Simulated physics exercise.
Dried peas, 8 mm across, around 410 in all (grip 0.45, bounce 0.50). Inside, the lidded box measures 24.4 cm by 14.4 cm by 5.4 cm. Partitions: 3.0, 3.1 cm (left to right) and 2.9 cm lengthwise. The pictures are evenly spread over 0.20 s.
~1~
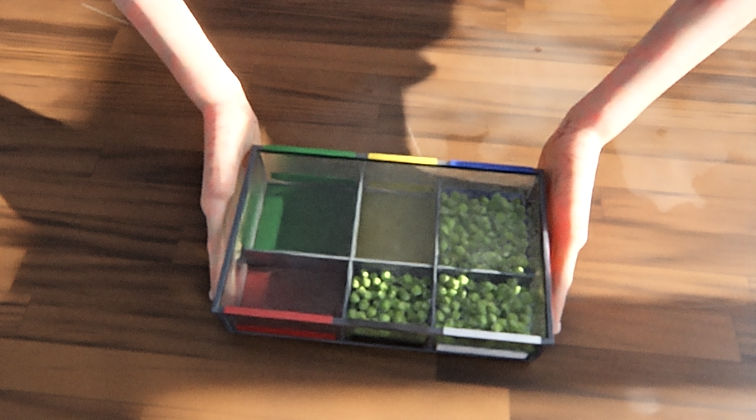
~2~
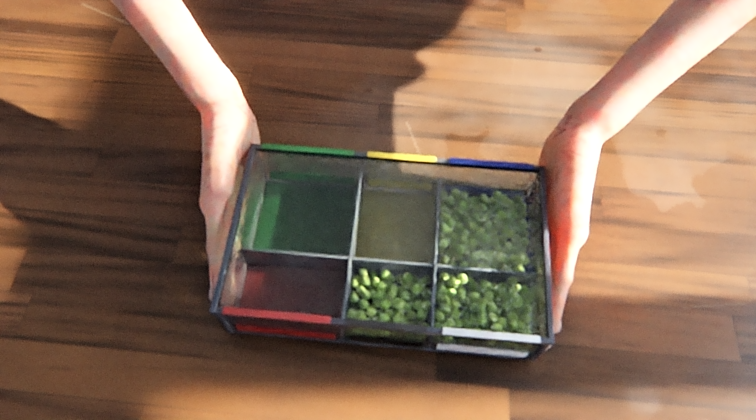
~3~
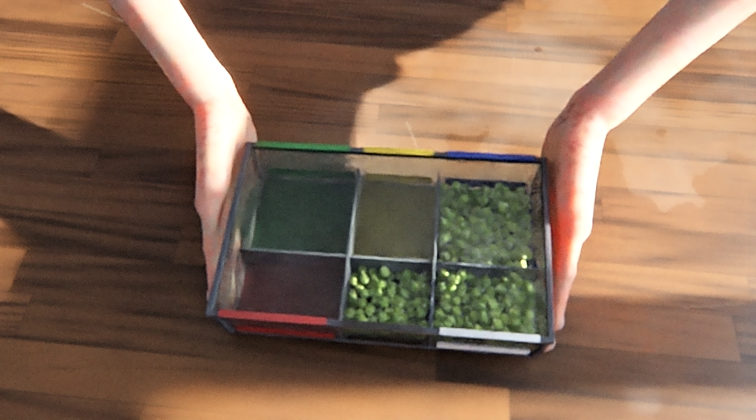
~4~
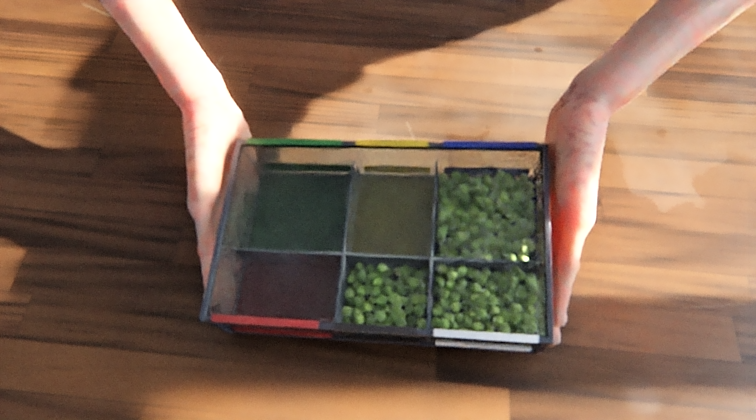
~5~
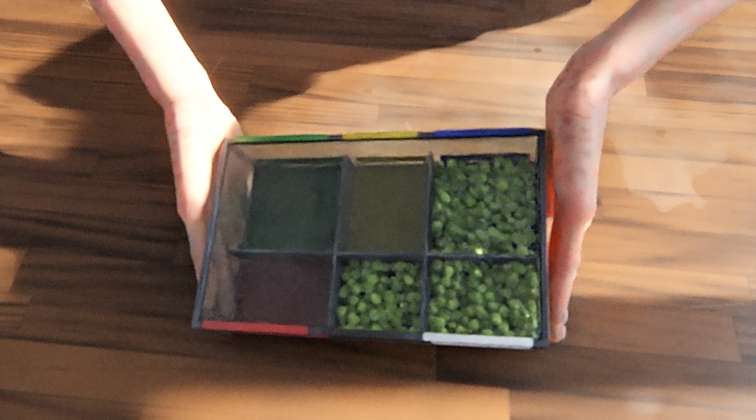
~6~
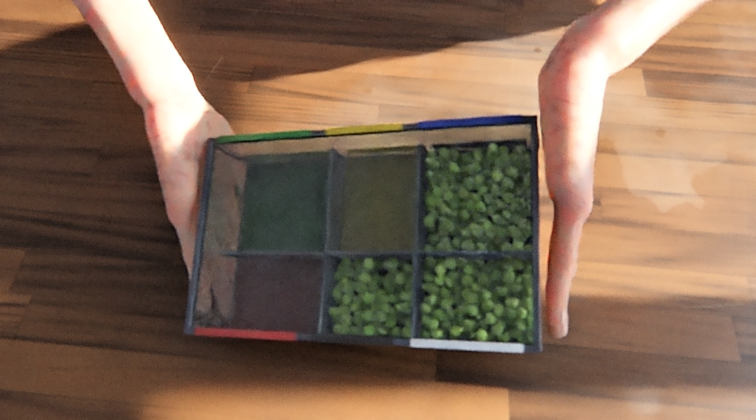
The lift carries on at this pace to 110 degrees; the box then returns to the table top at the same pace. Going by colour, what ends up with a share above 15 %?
Red over, blue under, green under, yellow under, white over, black over.
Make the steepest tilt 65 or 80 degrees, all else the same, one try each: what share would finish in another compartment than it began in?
Some 35 and 50 per cent.
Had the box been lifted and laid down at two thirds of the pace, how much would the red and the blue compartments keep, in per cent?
Then: Red 55; blue 0.
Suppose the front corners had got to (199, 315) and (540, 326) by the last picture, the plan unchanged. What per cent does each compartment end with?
Red 70, blue 0, green 15, yellow 0, white 5, black 15.
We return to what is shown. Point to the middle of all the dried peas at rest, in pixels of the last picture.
Near (361, 310).
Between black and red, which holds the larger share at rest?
It is the red one.
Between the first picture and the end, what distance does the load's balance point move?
About 9.0 cm.
Then, 0.59 s after the last picture, tilt 109 degrees; red 15 %, blue 15 %, yellow 5 %, white 35 %, black 35 %.
Then, 0.98 s after the last picture, tilt 47 degrees; red 45 %, white 25 %, black 30 %.
Then, 1.46 s after the last picture, tilt 0 degrees; red 45 %, white 25 %, black 30 %.
In the end, red 45 %, blue 0 %, green 0 %, yellow 0 %, white 25 %, black 30 %.
